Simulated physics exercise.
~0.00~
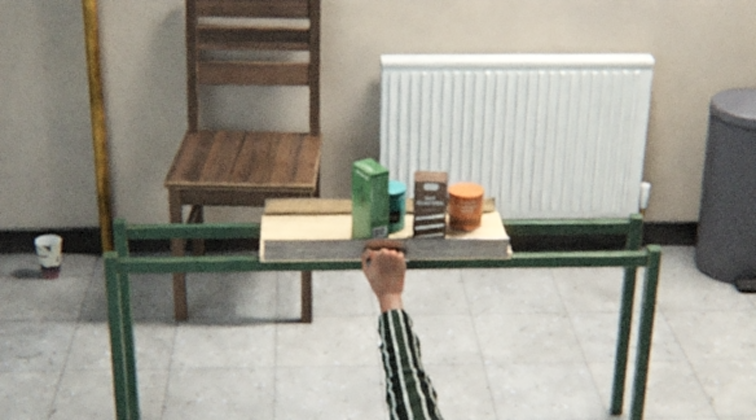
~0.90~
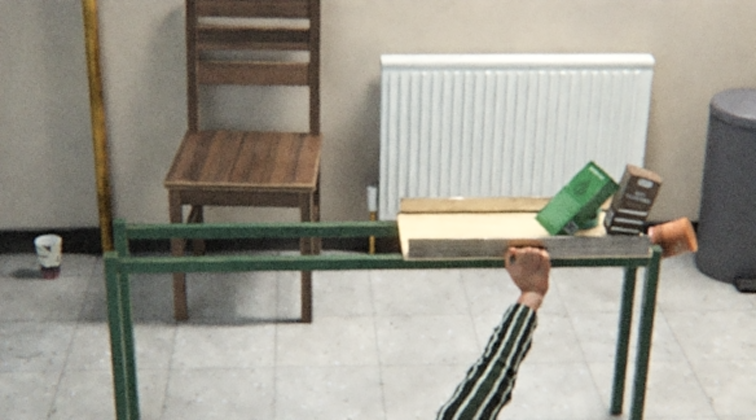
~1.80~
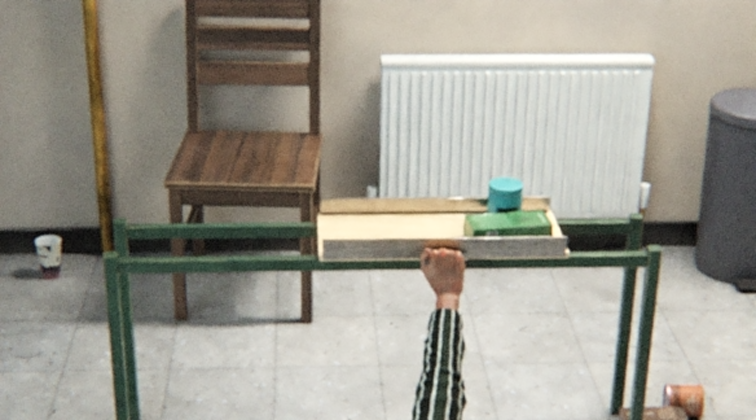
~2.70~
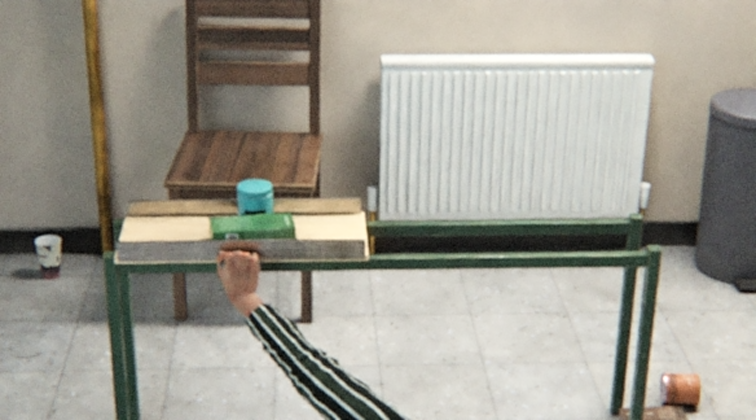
A wooden tray on a green metal stand, gripped by a hand in a striped sleeve, holds a green carton, a turquoise jar, a brown carton and an orange tin. The hand moves the tray to the right, where both cartons lean over and the tin leaves the tray's right end. The tray then heads back left as the brown carton drops off too and the green carton lies on its side. It continues to the left end of the stand, with the toppled green carton and upright jar aboard, while the brown carton and tin lie on the floor.
